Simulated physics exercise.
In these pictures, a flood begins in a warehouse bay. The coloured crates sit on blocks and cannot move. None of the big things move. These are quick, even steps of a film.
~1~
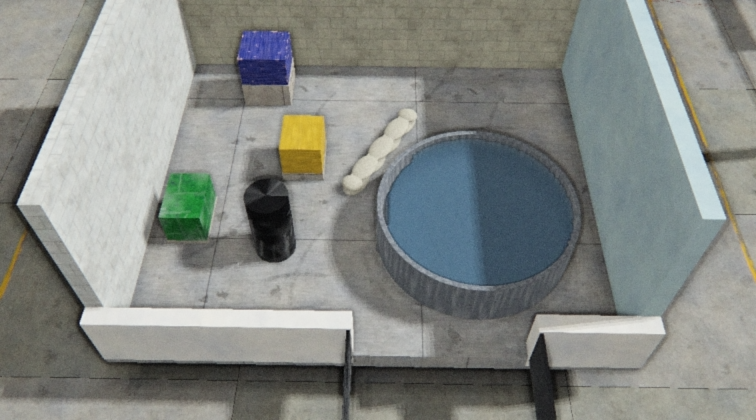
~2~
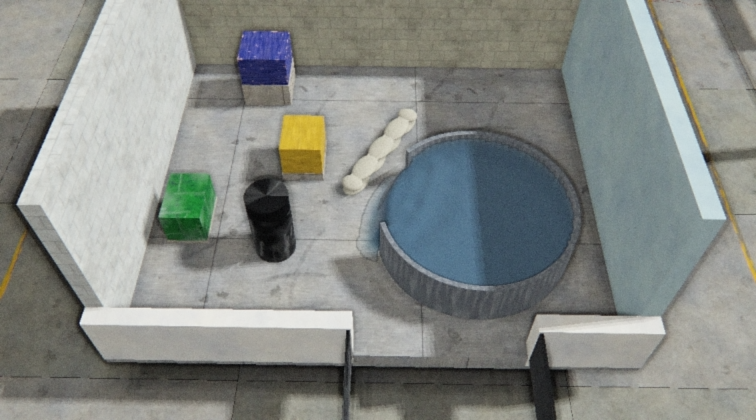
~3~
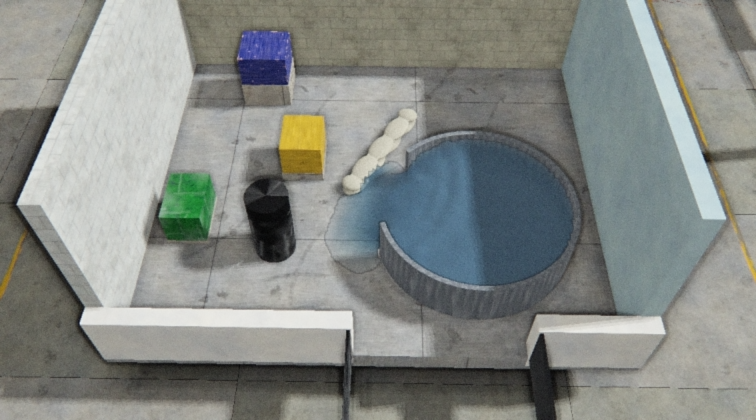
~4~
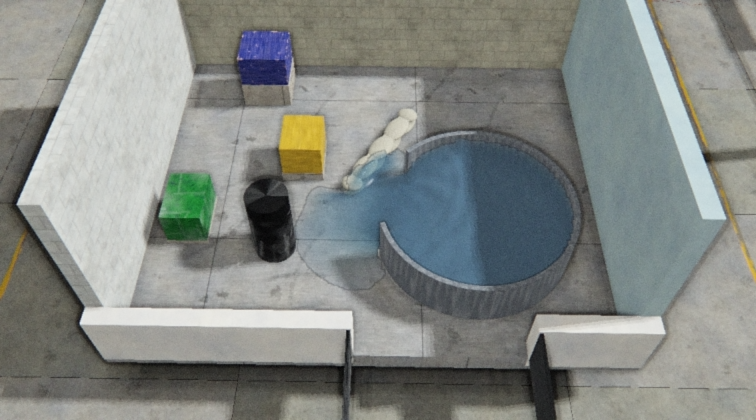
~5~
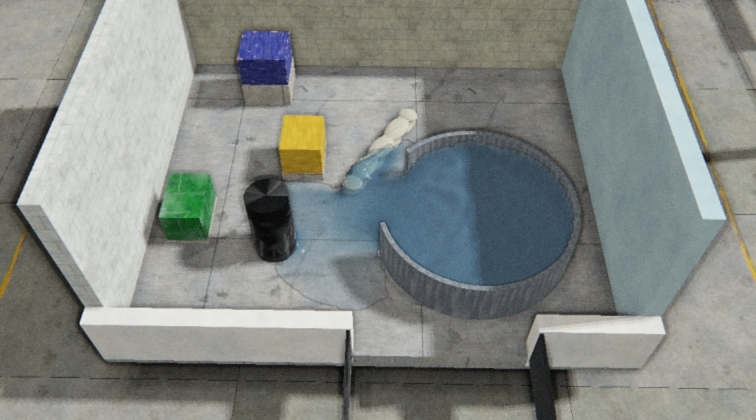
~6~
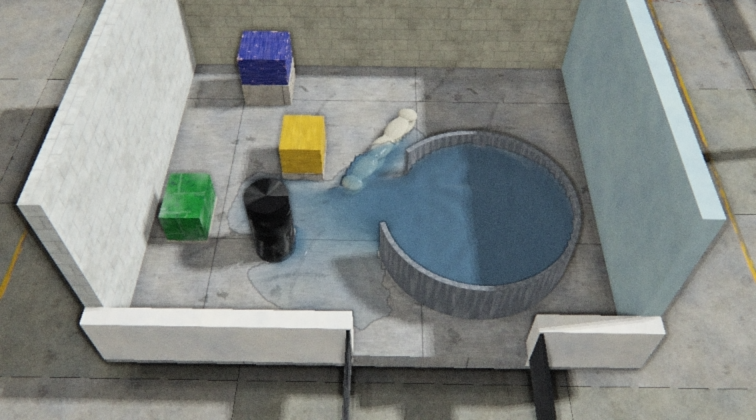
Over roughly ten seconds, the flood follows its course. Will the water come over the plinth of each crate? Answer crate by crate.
The blue crate: No, it stays dry. The green crate: Yes, water reaches it. The yellow crate: Yes, water reaches it.
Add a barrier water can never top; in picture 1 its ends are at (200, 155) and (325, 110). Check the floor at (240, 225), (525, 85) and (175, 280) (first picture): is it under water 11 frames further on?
One by one: Soaked, spared, soaked.
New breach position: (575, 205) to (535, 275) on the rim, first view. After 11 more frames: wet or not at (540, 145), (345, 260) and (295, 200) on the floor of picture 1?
Taking them in turn, I get sodden, then left untouched, then left untouched.
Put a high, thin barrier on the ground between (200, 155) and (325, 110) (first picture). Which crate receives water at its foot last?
I say the crate marked blue.
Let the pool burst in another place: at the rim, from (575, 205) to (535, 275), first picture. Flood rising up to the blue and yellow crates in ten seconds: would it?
So the blue crate remains untouched while the yellow crate remains untouched.
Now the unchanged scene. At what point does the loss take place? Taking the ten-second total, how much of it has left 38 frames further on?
Close to 30 per cent, I'd say.
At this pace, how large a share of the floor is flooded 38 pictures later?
That should be about 95 %.
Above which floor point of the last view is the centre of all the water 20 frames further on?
Somewhere around (366, 207) in the last view.
A moment on, water covers 35 % of the floor; the blue crate not reached, the green crate water round its plinth, the yellow crate water round its plinth.
Next, water covers 65 % of the floor; the blue crate water round its plinth, the green crate water round its plinth, the yellow crate water round its plinth.
Then, water covers 80 % of the floor; the blue crate water round its plinth, the green crate water round its plinth, the yellow crate water round its plinth.
Later, water covers 95 % of the floor; the blue crate water round its plinth, the green crate water round its plinth, the yellow crate water round its plinth.
In the end, water covers 100 % of the floor; the blue crate stayed above the water, the green crate was topped, the yellow crate was topped.
